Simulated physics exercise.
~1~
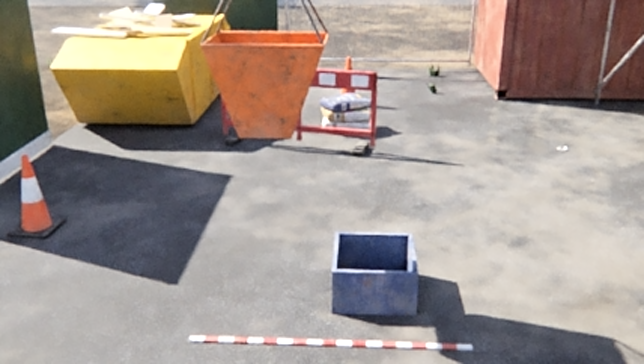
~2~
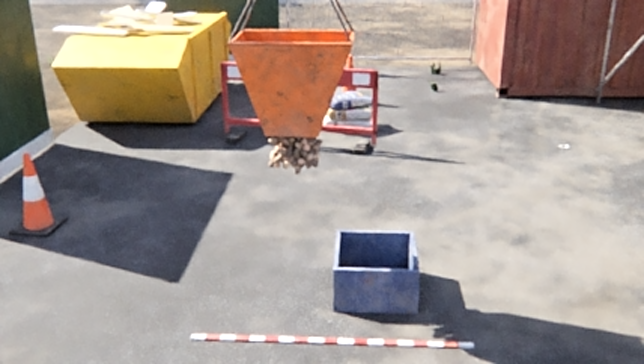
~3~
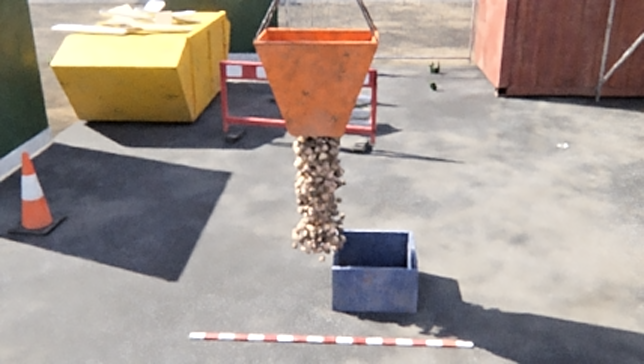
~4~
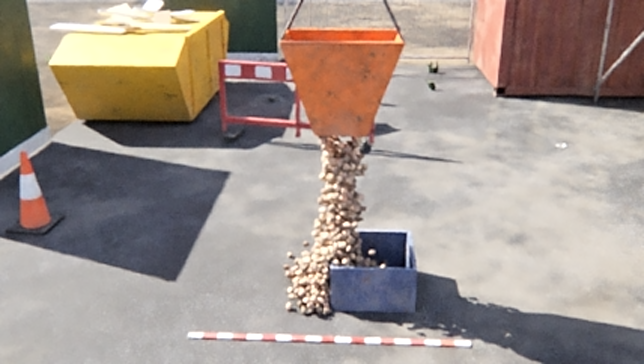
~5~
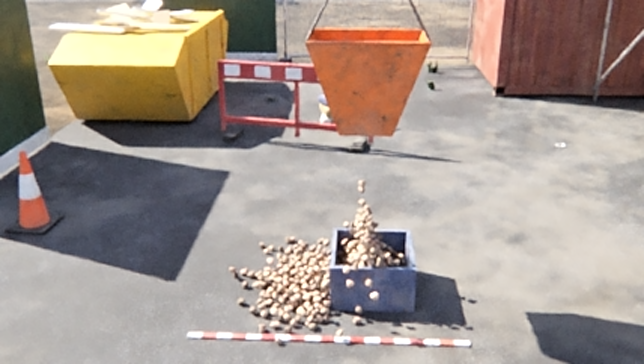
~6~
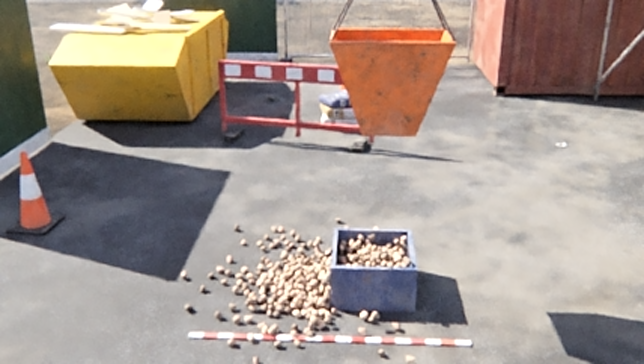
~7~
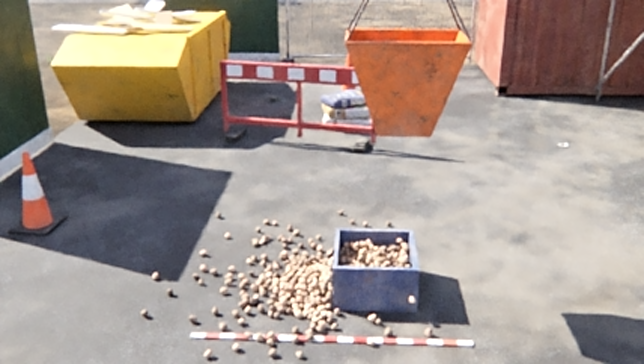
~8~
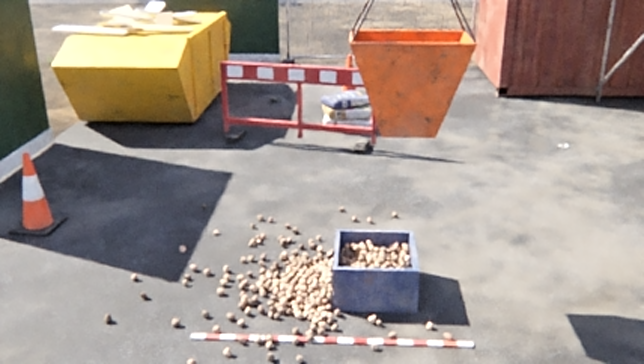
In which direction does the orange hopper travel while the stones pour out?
The orange hopper travels to the right, as the viewer sees it.
